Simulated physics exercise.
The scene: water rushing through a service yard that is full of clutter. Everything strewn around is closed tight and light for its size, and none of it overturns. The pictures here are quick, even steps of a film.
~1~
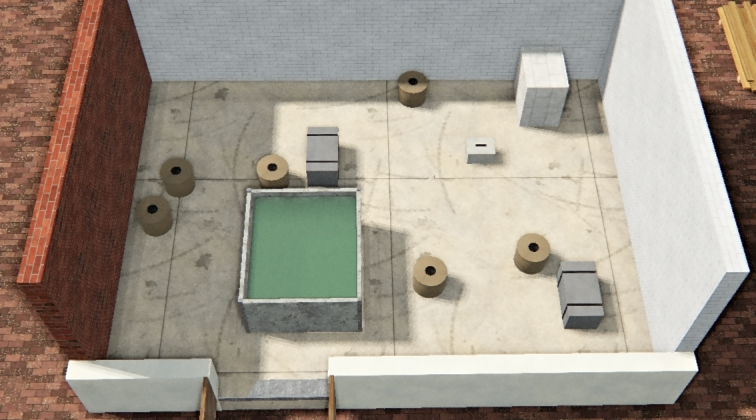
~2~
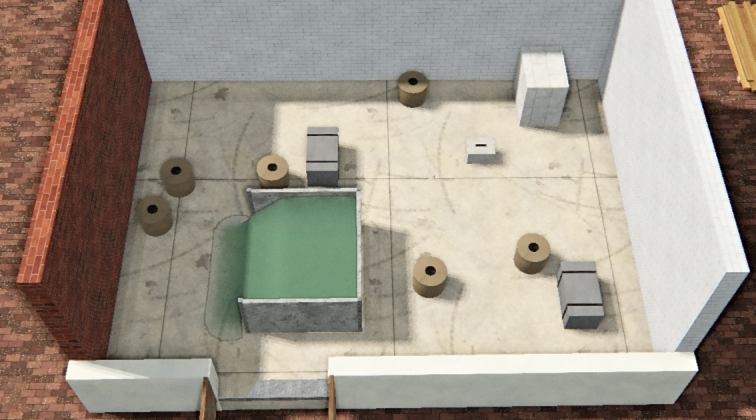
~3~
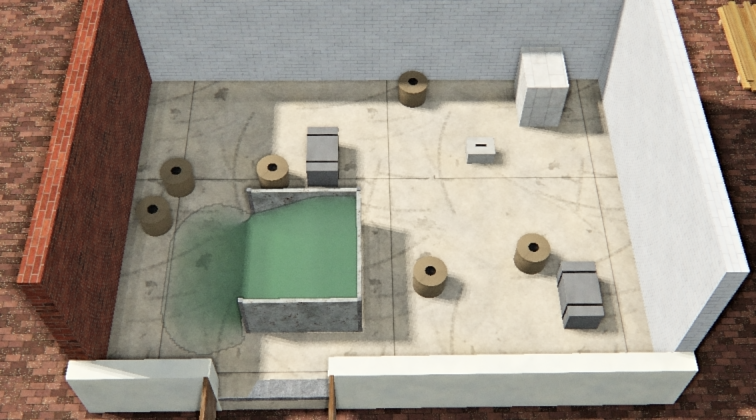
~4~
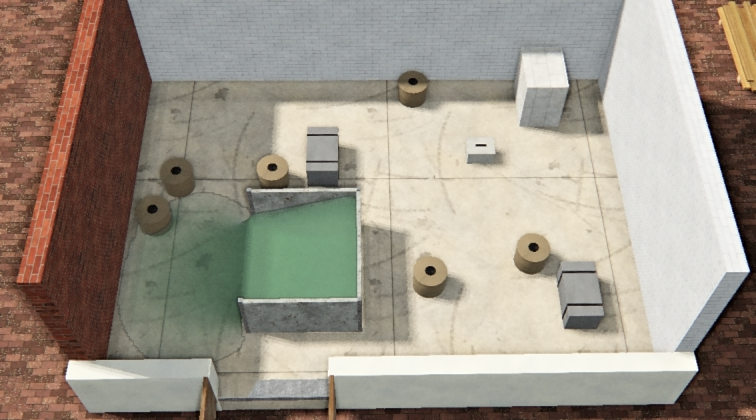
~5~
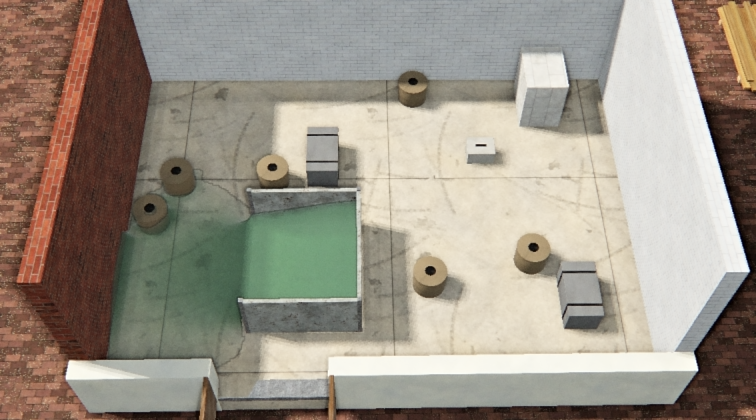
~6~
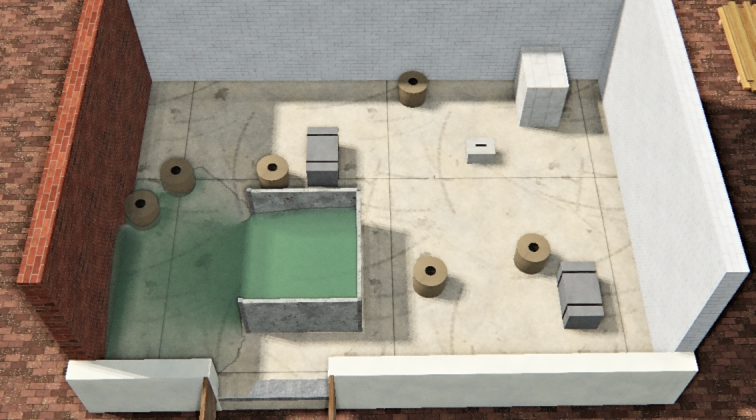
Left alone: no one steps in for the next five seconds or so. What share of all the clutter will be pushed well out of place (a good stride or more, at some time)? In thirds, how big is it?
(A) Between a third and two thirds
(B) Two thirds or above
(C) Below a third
Below a third (C).
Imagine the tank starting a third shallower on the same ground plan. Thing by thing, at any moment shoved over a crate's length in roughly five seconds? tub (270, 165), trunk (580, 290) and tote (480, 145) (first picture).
Taking them as listed - a shorter distance for the first, a shorter distance for the second, a shorter distance for the third.
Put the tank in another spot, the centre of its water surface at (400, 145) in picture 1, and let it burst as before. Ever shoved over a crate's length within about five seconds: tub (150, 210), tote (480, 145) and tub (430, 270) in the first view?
In order: Went well off, remained close by, remained close by.
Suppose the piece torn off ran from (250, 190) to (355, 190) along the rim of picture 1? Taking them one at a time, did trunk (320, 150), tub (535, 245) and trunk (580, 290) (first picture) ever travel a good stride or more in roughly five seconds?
The first: Got that far; the second: Never got that far; the third: Never got that far.
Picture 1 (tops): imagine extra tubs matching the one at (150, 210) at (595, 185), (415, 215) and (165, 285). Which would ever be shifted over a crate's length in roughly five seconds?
One by one: Hardly budges; hardly budges; knocked well away.
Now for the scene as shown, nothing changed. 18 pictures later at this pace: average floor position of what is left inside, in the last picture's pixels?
I'd put it around pixel (393, 183).
A moment on, 0 of 10 are well off their spots; 1 afloat.
Next, 2 of 10 are well off their spots; 1 afloat.
Later, 2 of 10 are well off their spots; 1 afloat.
In the end, 3 of 10 are well off their spots, and 3 have been at some point; 0 afloat.
